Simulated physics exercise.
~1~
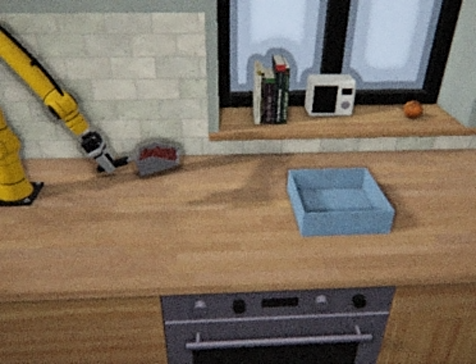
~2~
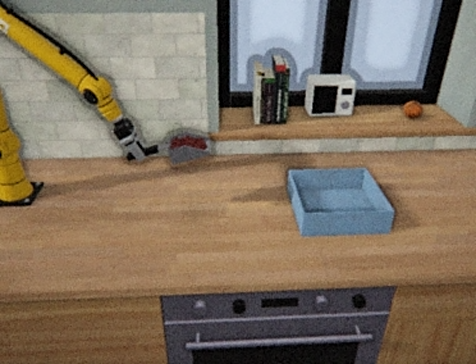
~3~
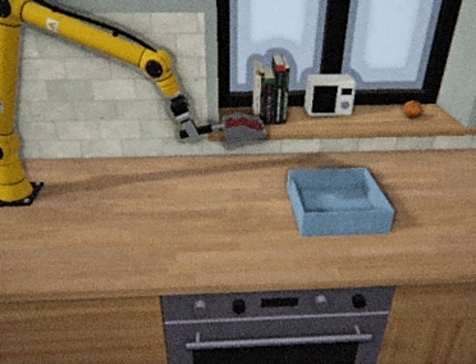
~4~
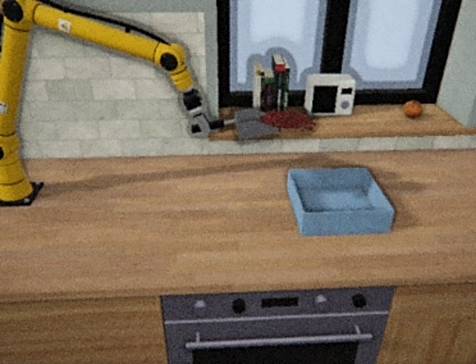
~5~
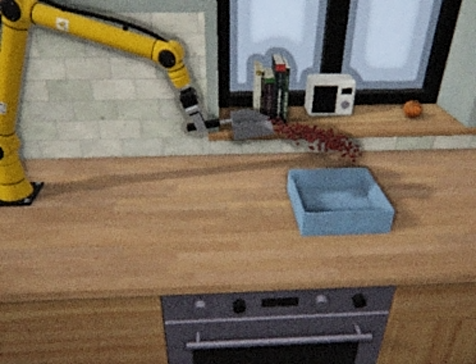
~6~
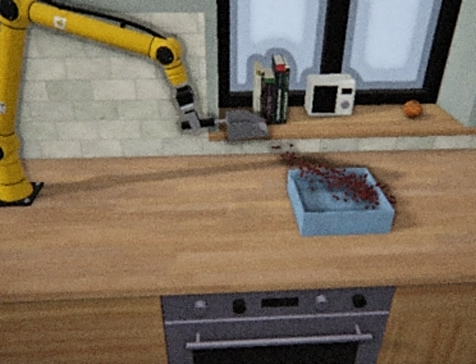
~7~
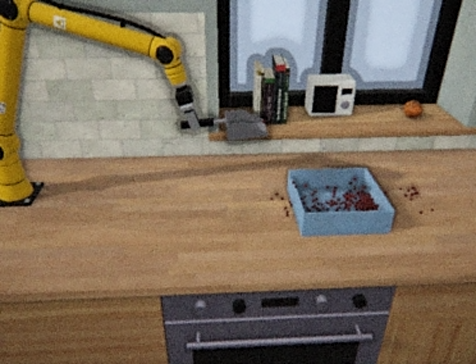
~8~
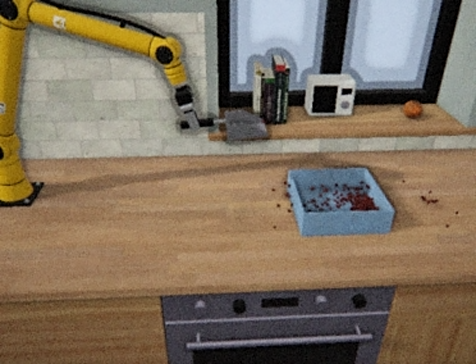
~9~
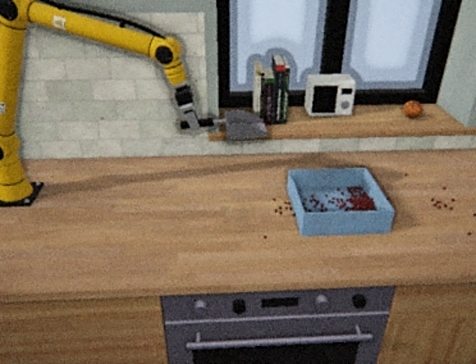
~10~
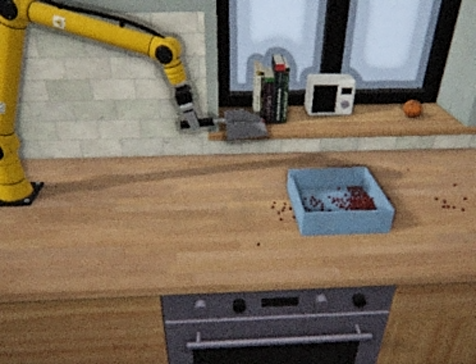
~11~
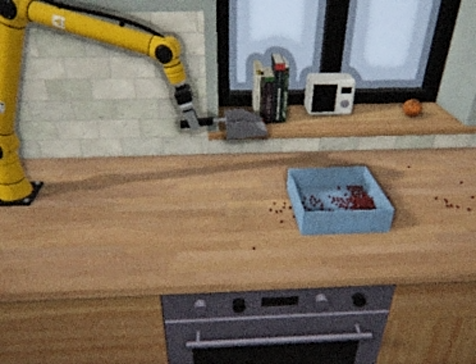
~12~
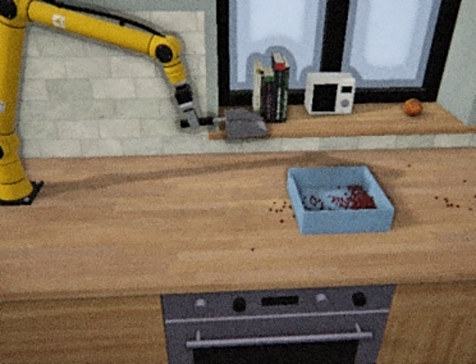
A yellow robot arm holds a grey scoop heaped with dark red beans at the left of a wooden kitchen counter. It lifts the scoop and swings it right, toward an open blue bin near the window sill. As the scoop slows, the beans slide off its front and fly onward in a loose stream. They arc down into the bin while the scoop hangs nearly still. Most land inside, but a few scatter onto the counter on both sides, some rolling further away. At the end, the beans lie settled in the bin, with small strays around it.
